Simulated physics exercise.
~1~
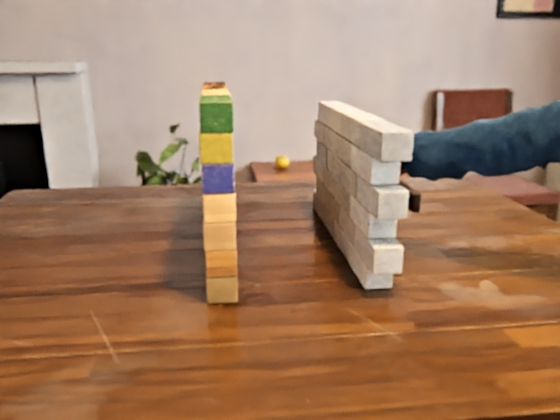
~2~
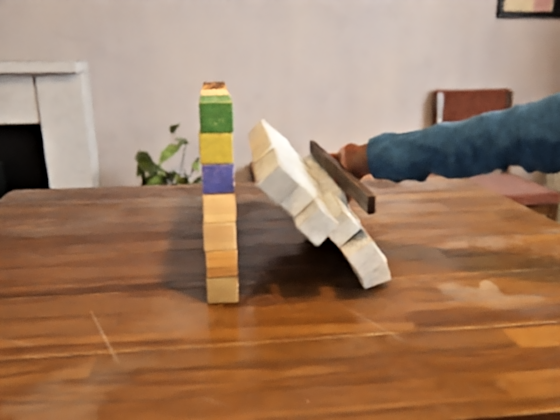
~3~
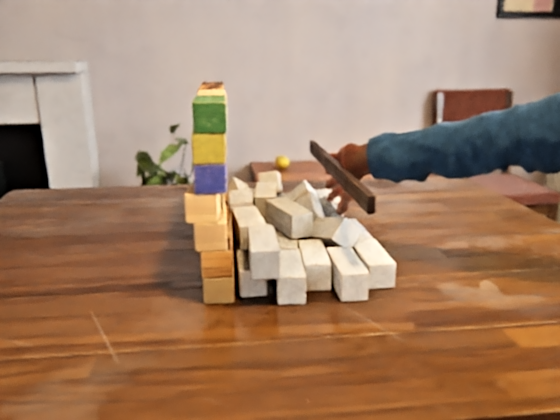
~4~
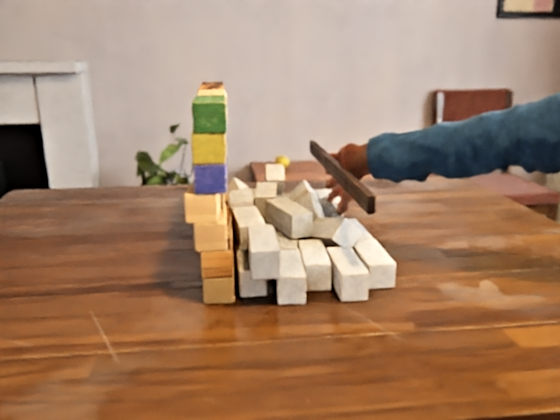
A hand with a batten topples the pale block wall leftward against the second, still-standing wall.
